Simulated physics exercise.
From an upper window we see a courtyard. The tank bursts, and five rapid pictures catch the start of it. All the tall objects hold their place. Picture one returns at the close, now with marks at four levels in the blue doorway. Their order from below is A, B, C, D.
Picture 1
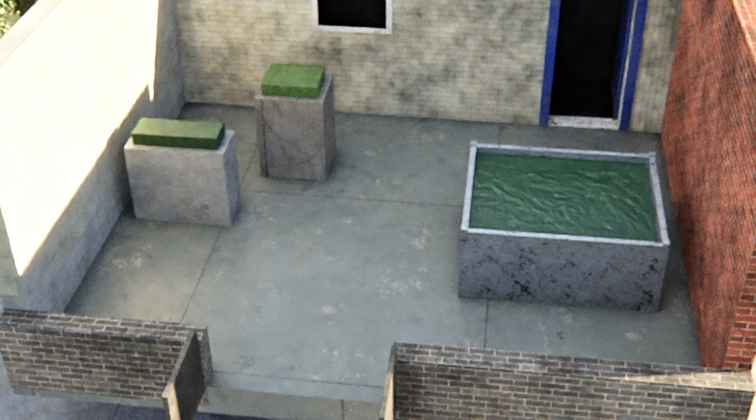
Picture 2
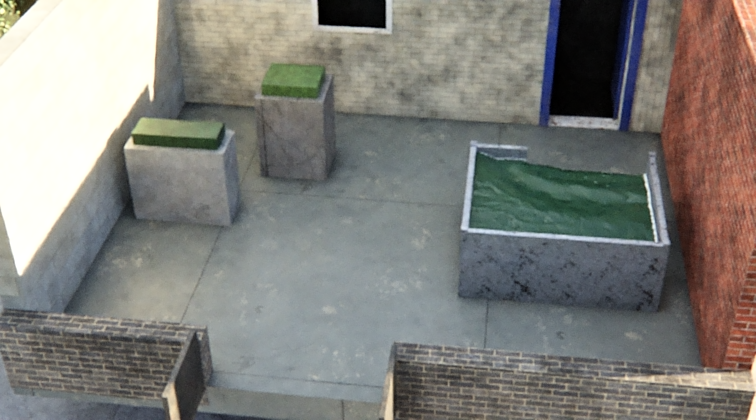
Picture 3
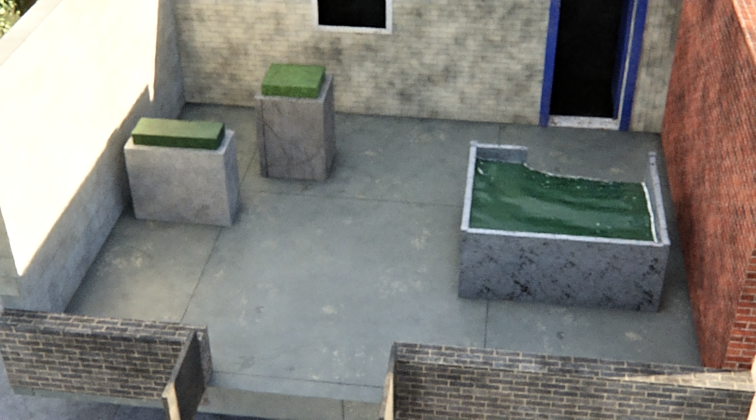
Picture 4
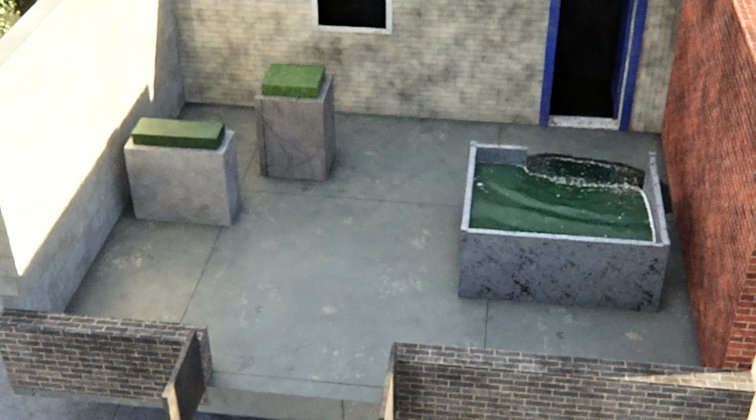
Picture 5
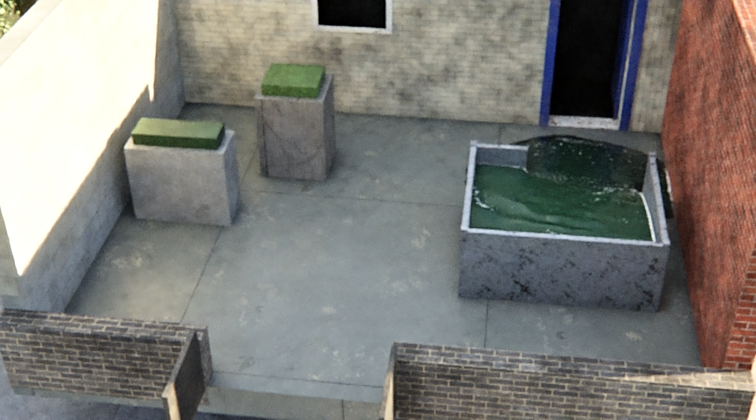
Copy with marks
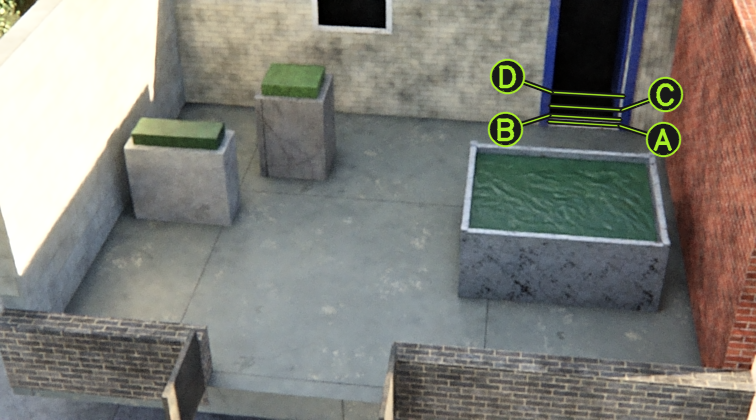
In a walled courtyard with two grass-topped blocks, green water lay still in a stone tank, then sank unevenly and sloshed inside, and a dark sheet of it rose over the back edge.
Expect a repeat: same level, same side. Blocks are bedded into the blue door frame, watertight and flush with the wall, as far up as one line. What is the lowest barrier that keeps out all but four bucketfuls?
The answer is height D.
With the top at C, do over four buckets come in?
Yes, that goes wrong.
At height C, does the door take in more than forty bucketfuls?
No.
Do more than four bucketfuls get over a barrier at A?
Yes, that goes wrong.
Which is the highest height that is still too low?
It is C.
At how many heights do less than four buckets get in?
One of them.
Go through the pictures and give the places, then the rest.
The first frame shows water in the tank at rest, its middle at (562, 197); foot of the blue doorway at (583, 128); open gate at (299, 329).
In the second frame, water covers 1 % of the ground, its front hidden from here.
In the third frame, water covers 3 % of the ground, its front hidden from here.
In the fourth frame, water covers 7 % of the ground, its front hidden from here.
In the fifth frame, 12 % of the ground under water, visible out to (548, 139).
In lime, A at (584, 123); B at (584, 117); C at (586, 107); D at (587, 94); from the bottom up A, B, C, D.
For height A, dozens of bucketfuls pour in.
For height B, dozens of bucketfuls pour in.
For height C, about 13 bucketfuls get in.
For height D, a splash gets over, under a bucket.
